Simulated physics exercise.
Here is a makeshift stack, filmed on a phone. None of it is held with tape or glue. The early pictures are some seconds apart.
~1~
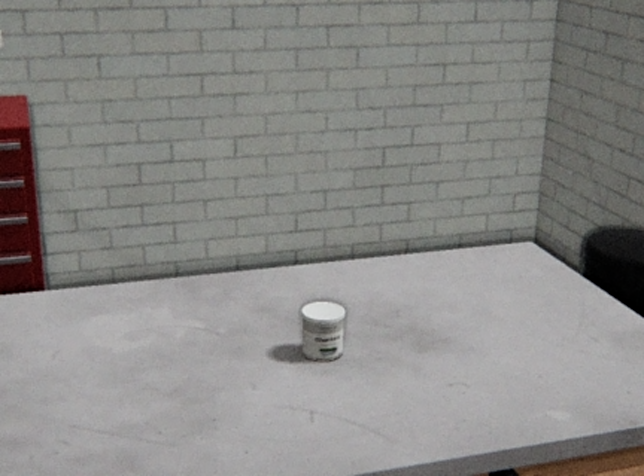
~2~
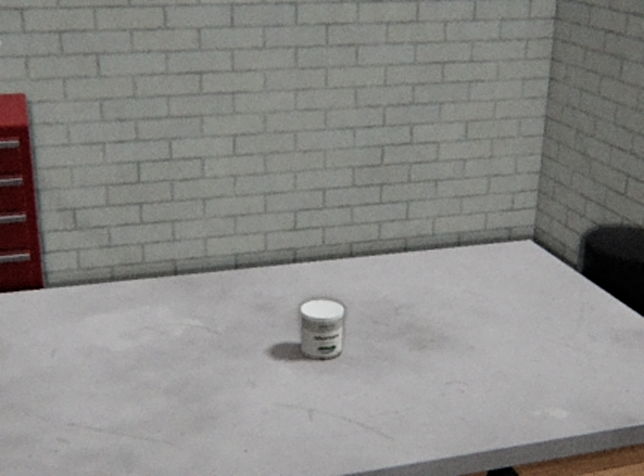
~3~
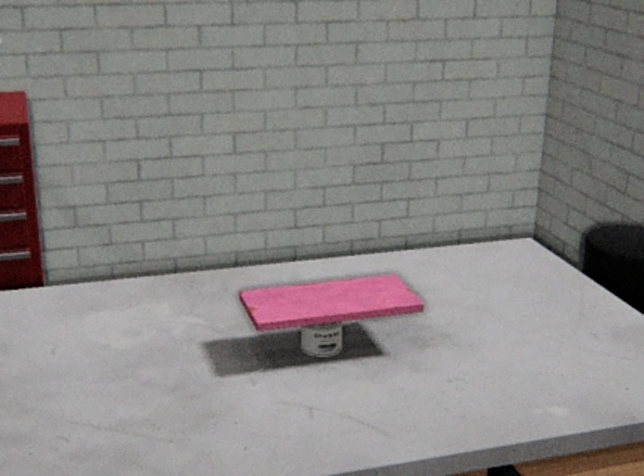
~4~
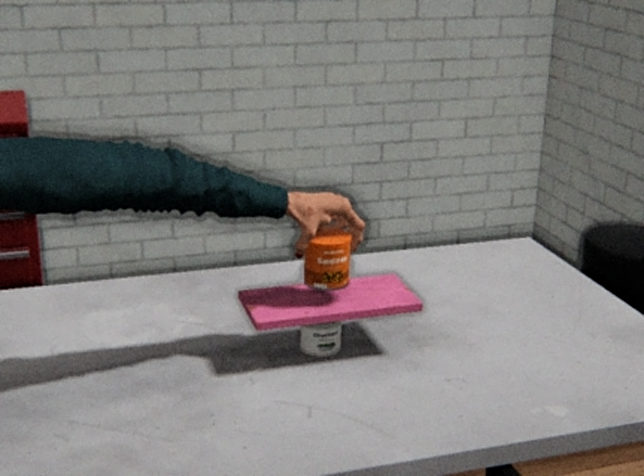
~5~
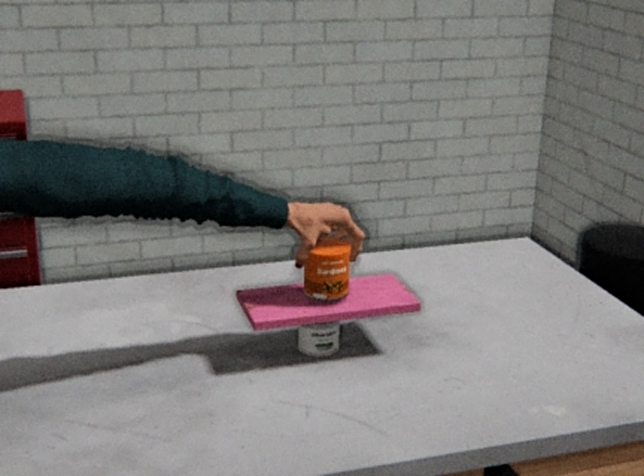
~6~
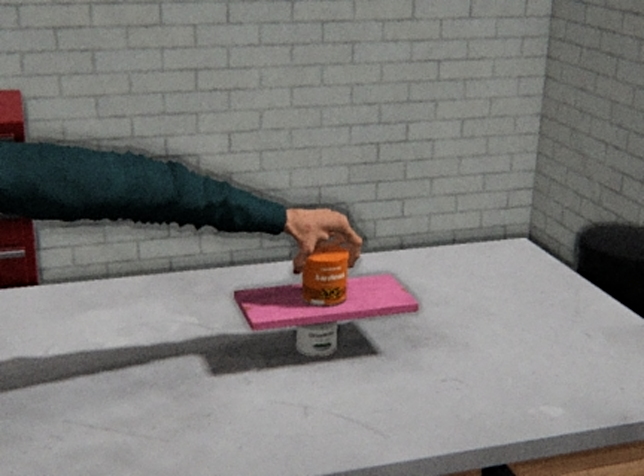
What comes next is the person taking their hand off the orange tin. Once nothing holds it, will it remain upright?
Honestly, the whole thing stays intact in the end.
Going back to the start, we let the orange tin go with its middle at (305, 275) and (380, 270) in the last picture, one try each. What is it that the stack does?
In the first try it remains standing, then in the second try it breaks down.
Then, 0.20 s past the last view, nothing moves.
Then, 0.60 s past the last view, orange tin resting near (325, 276).
Finally, all 3 still in place. Final places as the last picture's camera would see them, orange tin near (325, 276). The stack holds.
